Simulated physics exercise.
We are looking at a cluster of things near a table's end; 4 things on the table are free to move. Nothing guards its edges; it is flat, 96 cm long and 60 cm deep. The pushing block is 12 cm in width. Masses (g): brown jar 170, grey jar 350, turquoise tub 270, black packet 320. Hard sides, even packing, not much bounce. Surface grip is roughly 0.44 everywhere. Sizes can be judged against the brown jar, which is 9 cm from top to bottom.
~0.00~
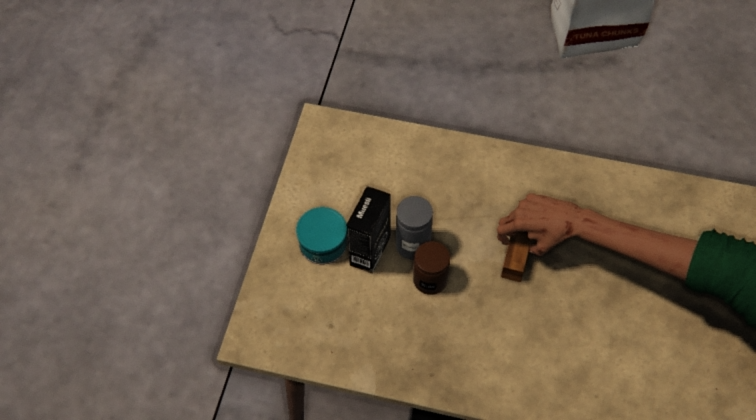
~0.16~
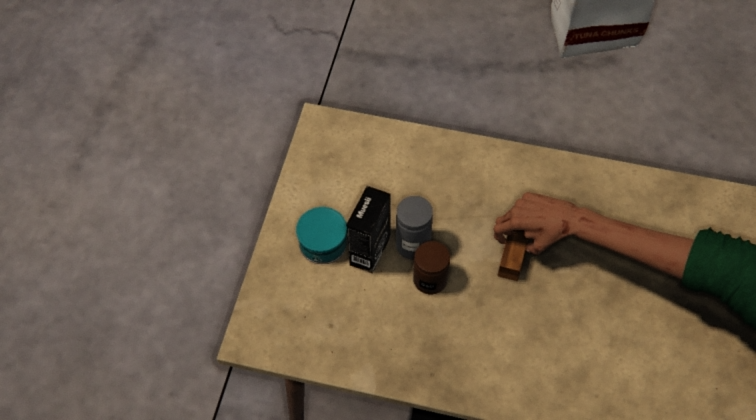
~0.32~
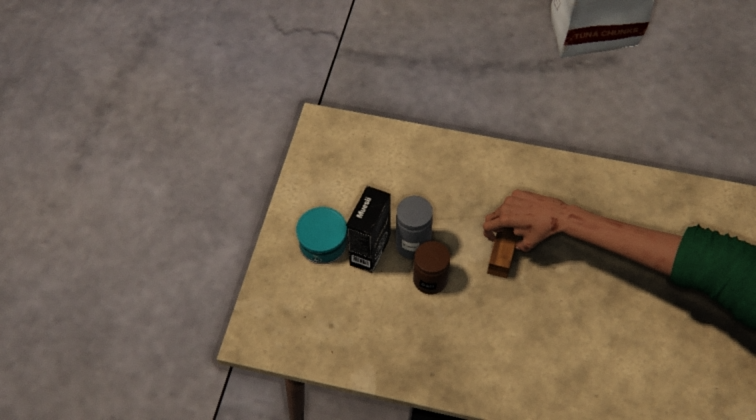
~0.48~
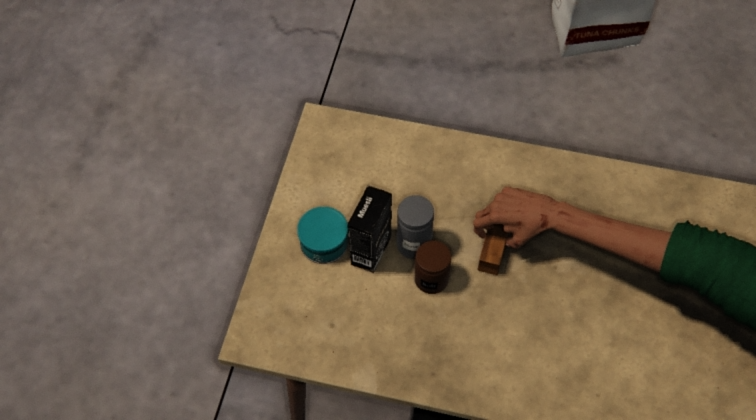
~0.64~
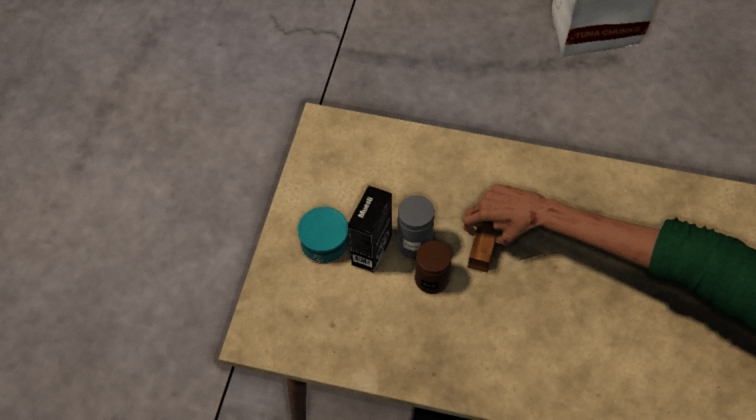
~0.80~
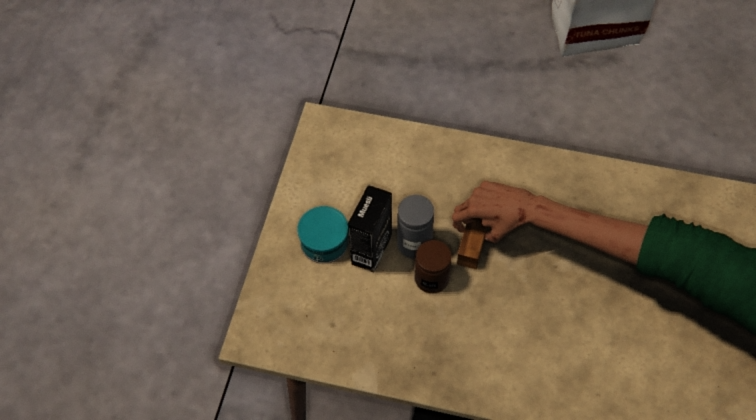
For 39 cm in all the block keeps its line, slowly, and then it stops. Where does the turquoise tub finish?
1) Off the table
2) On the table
The answer is 2.
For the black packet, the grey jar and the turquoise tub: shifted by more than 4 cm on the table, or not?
Black packet: Is displaced; grey jar: Is displaced; turquoise tub: Is displaced.
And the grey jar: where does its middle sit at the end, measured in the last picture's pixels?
Rest position, about (298, 183) px.
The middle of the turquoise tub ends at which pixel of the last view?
Around pixel (272, 256).
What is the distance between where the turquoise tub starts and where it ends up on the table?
Displacement: Approx. 11 cm.
Around 1.70 s, block slid 21 cm; grey jar shifted 6 cm; black packet shifted 3 cm.
Around 2.10 s, block slid 26 cm; turquoise tub shifted 5 cm near (296, 241); grey jar shifted 11 cm; black packet shifted 7 cm.
Around 2.80 s, block slid 35 cm; turquoise tub shifted 9 cm near (280, 249); grey jar shifted 21 cm; black packet shifted 10 cm.
Finally (3.5 s), not toppled but over 4 cm from the start, grey jar, turquoise tub and black packet; brown jar still in place (within 4 cm). Final places as that camera would see them, turquoise tub near (272, 256).
